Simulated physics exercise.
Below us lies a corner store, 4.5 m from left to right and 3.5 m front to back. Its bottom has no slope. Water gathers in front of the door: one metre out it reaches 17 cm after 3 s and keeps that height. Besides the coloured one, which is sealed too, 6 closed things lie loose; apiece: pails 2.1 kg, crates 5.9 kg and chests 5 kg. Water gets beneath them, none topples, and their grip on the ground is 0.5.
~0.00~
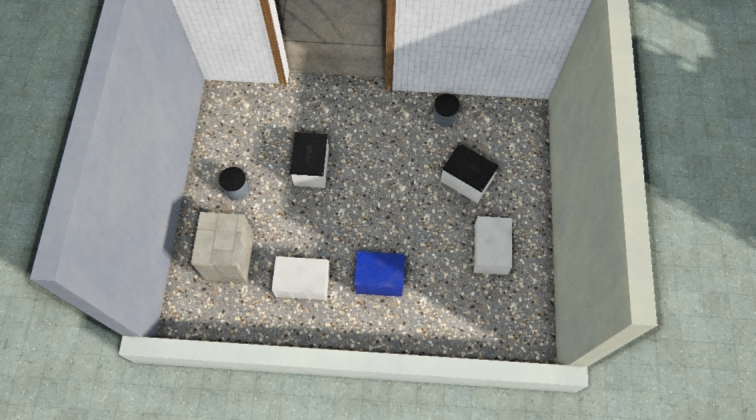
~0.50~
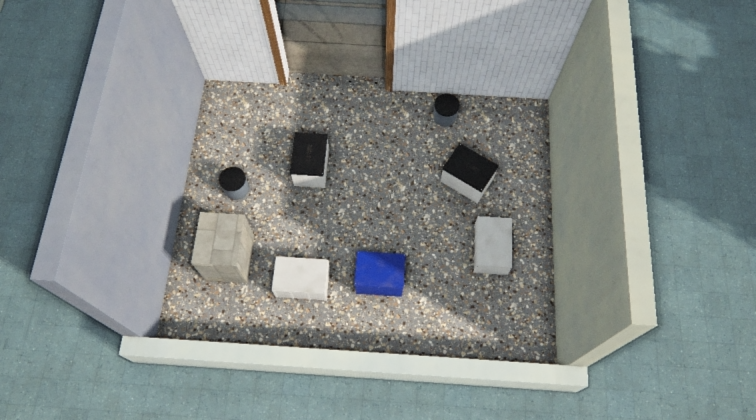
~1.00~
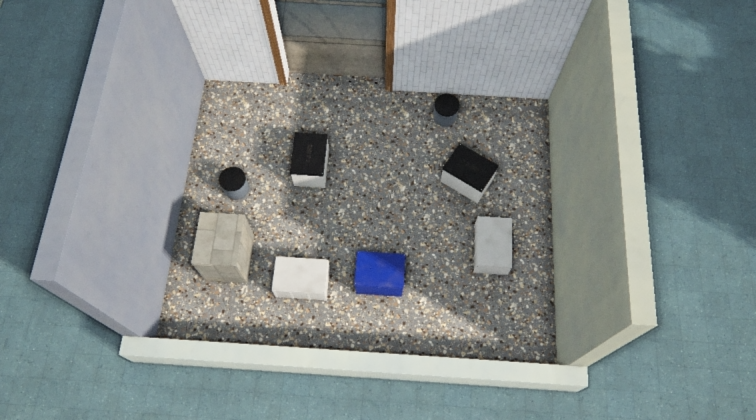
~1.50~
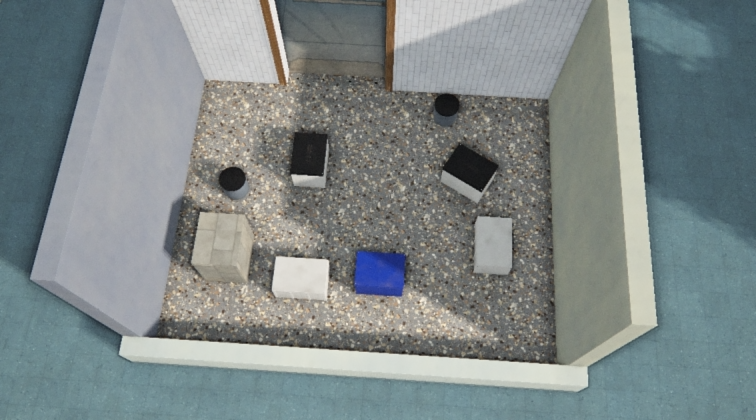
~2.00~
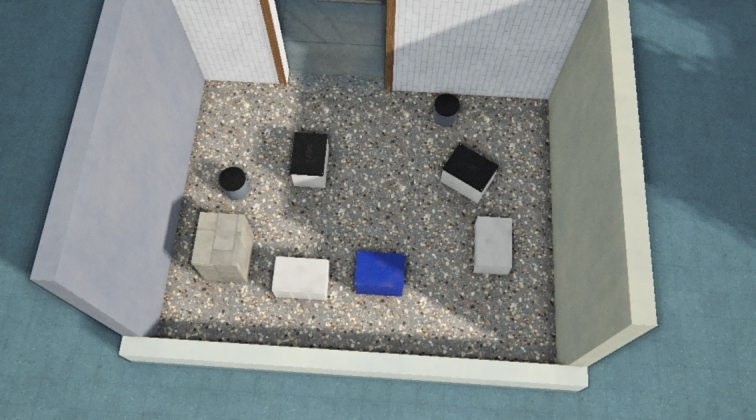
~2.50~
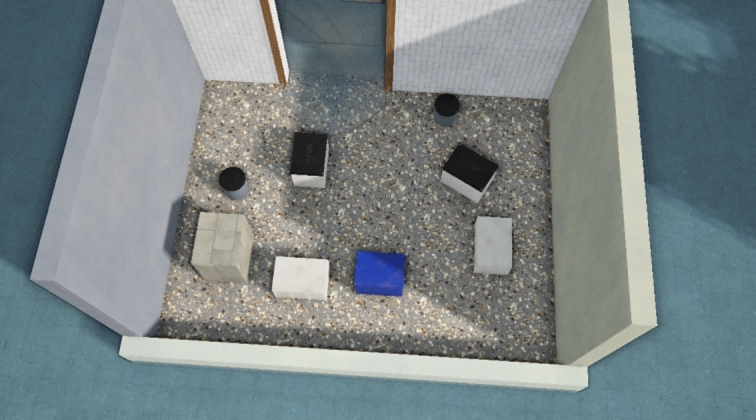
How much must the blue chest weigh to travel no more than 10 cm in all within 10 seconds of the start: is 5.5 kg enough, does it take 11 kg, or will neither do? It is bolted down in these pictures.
I expect that neither load is enough.
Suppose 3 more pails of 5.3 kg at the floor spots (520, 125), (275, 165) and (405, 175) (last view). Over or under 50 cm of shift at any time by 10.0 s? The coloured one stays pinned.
In turn: Under, more, less.
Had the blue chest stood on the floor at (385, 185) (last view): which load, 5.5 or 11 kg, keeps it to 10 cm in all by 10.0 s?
Neither holds.
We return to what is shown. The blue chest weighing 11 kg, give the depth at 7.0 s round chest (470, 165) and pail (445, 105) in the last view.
About 1 and 1 cm.
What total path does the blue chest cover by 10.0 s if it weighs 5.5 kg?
Some 350 cm in all.
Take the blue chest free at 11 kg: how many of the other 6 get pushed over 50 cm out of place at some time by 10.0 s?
I count 4.
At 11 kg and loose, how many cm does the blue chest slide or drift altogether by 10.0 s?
Some 200 cm in all.
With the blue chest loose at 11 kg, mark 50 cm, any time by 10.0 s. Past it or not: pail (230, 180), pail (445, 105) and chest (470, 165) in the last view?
In turn: More, less, short of it.
After 3.5 s the blue chest would be 0 cm from its start with 5.5 kg and 0 cm from its start with 11 kg; 0 cm of water round it then.
After 4.5 s the blue chest would be 5 cm from its start with 5.5 kg and 1 cm from its start with 11 kg; 3 cm of water round it then.
After 7.0 s the blue chest would be 102 cm from its start with 5.5 kg and 74 cm from its start with 11 kg; 6 cm of water round it then.
After 10.0 s the blue chest would be 180 cm from its start with 5.5 kg and 174 cm from its start with 11 kg; 10 cm of water round it then.
